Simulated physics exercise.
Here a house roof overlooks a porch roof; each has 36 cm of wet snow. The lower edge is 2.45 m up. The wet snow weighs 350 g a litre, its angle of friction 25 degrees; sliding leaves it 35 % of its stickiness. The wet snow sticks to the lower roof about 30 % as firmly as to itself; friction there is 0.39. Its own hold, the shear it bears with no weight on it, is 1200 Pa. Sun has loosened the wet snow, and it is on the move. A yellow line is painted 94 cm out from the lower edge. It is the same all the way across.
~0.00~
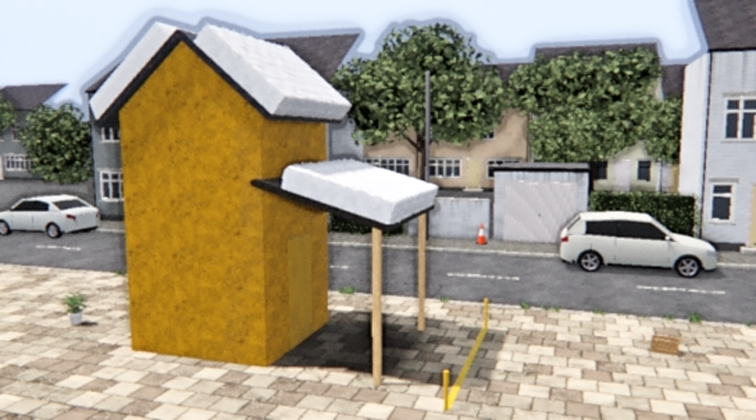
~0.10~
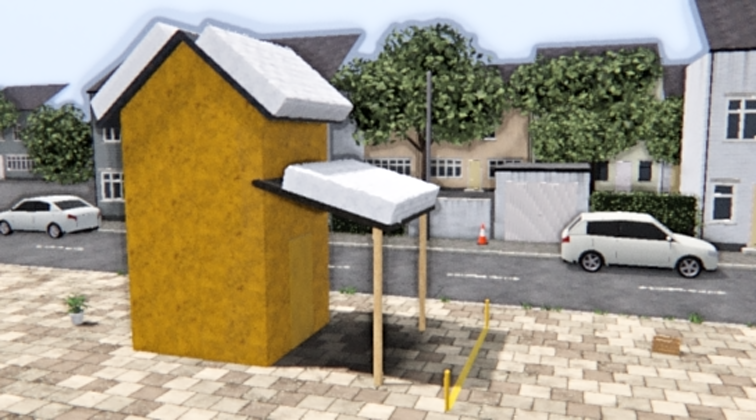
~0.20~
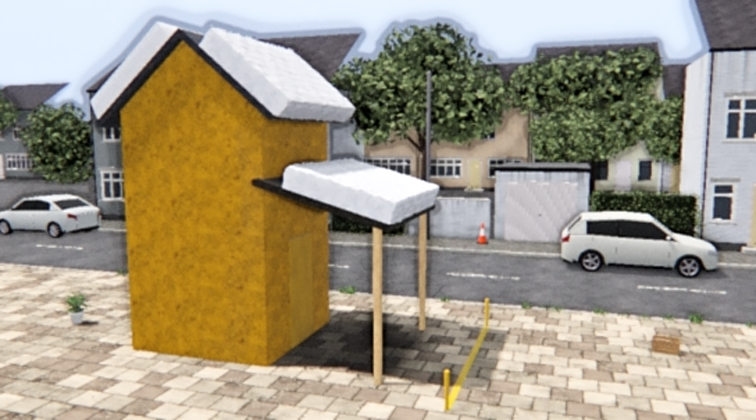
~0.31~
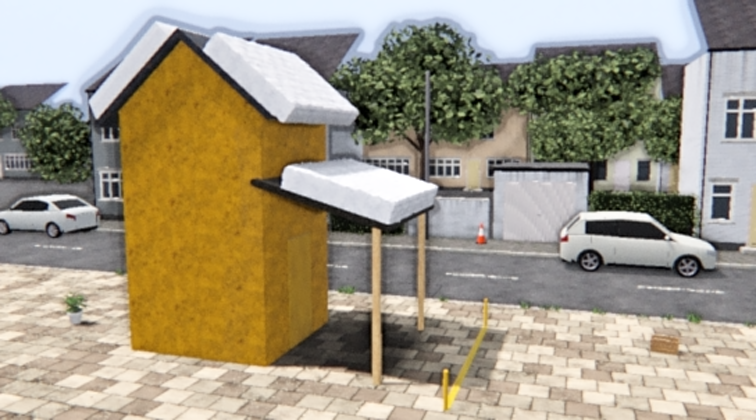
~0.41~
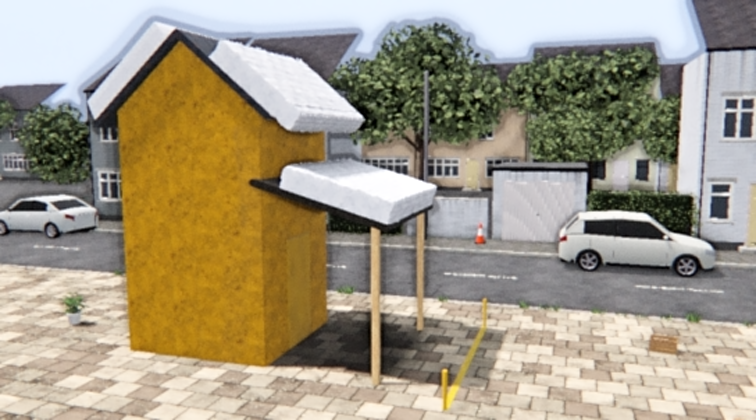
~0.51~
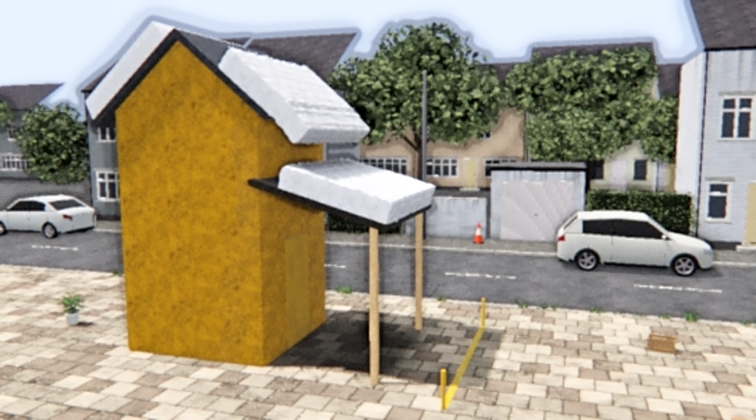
The clip shows a tall yellow house with thick white snow on its roof and on a lower porch roof, beside a street with parked cars. The upper right slab slides slowly down past the roof's edge, then begins cracking.
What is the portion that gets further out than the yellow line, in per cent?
Expect roughly 26 %.
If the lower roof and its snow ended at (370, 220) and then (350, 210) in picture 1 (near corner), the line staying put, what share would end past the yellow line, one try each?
In that order: 30 %, 35 %.
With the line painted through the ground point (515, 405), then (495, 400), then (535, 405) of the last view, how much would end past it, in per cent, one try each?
In that order: 8 %, 12 %, 4 %.
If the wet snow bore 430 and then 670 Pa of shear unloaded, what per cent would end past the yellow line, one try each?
In that order: 50 %, 45 %.
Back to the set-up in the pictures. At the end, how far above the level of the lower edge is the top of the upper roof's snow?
Some 0.8 m.
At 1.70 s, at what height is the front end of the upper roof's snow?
About 1.2 m.
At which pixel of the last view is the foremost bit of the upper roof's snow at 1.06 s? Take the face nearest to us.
At about (384, 179).
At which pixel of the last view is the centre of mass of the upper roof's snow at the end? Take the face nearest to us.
Around (414, 276).
After 1.06 s, none is below the lower edge and 0 % is past the line.
After 1.70 s, 21 % is below the lower edge and 4 % is past the line.
After 2.35 s, 45 % is below the lower edge and 26 % is past the line.
After 3.00 s, 46 % is below the lower edge and 26 % is past the line.
After 3.10 s, 46 % is below the lower edge and 26 % is past the line.
